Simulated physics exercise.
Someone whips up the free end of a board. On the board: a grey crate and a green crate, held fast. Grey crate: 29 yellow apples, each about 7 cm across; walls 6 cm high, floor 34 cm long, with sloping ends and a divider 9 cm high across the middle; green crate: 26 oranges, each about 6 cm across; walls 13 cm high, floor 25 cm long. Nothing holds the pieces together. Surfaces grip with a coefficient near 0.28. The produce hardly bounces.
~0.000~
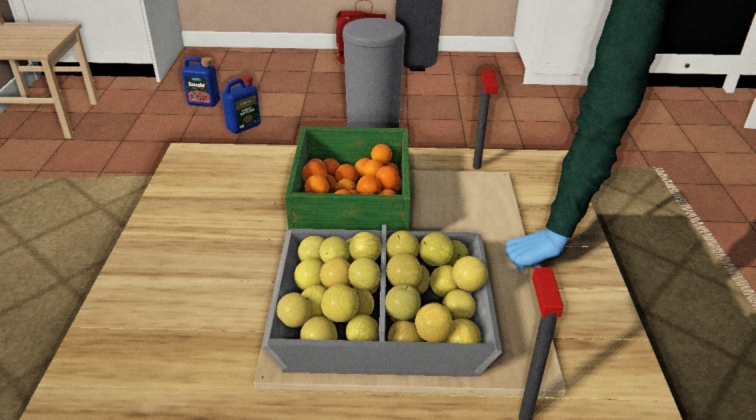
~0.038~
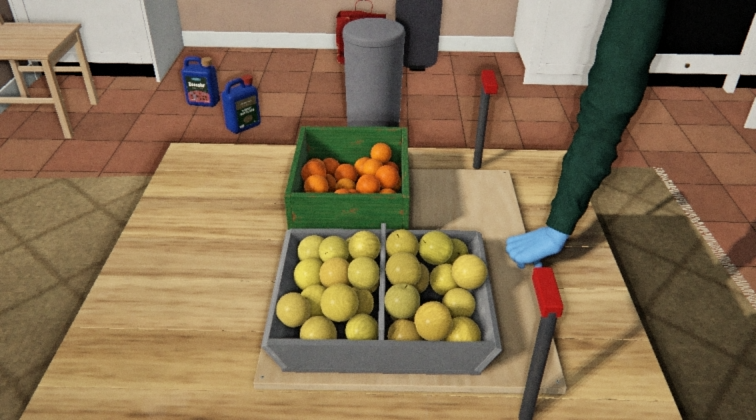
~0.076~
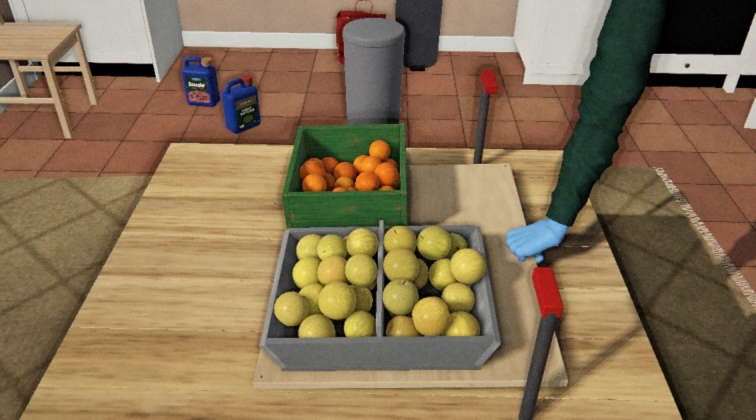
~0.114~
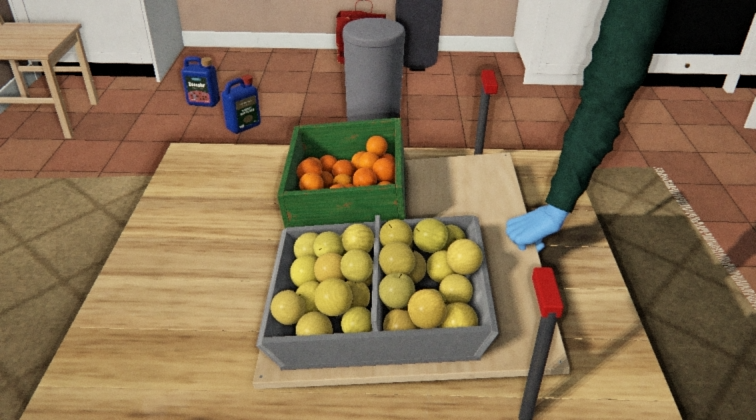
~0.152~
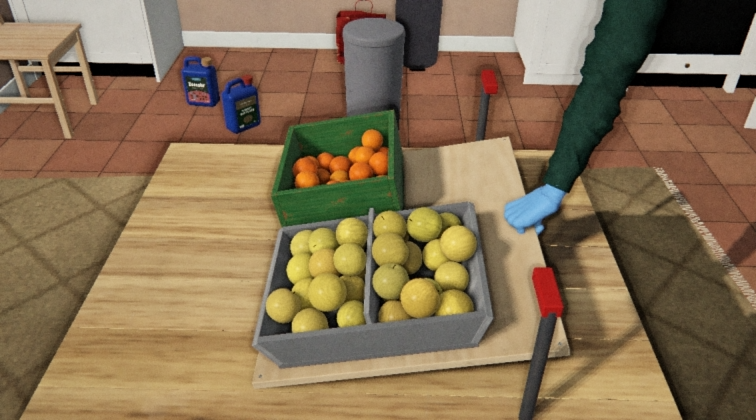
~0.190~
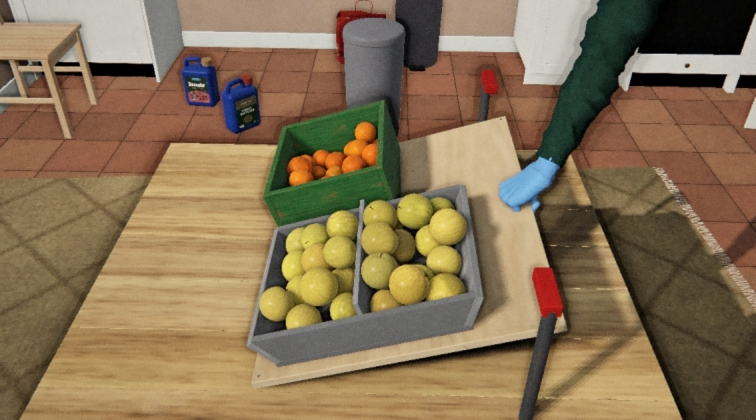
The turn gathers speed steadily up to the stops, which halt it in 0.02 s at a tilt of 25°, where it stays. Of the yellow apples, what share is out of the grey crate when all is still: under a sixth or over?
The grey crate loses more than one in six of its yellow apples.
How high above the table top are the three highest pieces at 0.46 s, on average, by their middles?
Some 28 cm up.
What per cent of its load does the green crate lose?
About: Green crate 0 per cent.
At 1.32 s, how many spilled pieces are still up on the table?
Roughly 8.
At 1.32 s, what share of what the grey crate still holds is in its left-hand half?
About 60 per cent.
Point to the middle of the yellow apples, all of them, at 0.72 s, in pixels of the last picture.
Around (301, 265).
After 0.22 s, the lift is arrested.
After 0.32 s, tilt 25°; 0 of 29 out of the grey crate and 0 of 26 out of the green crate.
After 0.46 s, tilt 25°; 0 of 29 out of the grey crate and 0 of 26 out of the green crate.
After 0.72 s, tilt 25°; 7 of 29 out of the grey crate and 0 of 26 out of the green crate.
Final count (at 1.32 s), 9 of 29 out of the grey crate and 0 of 26 out of the green crate. Asked share, 9 of 29, 31 per cent.
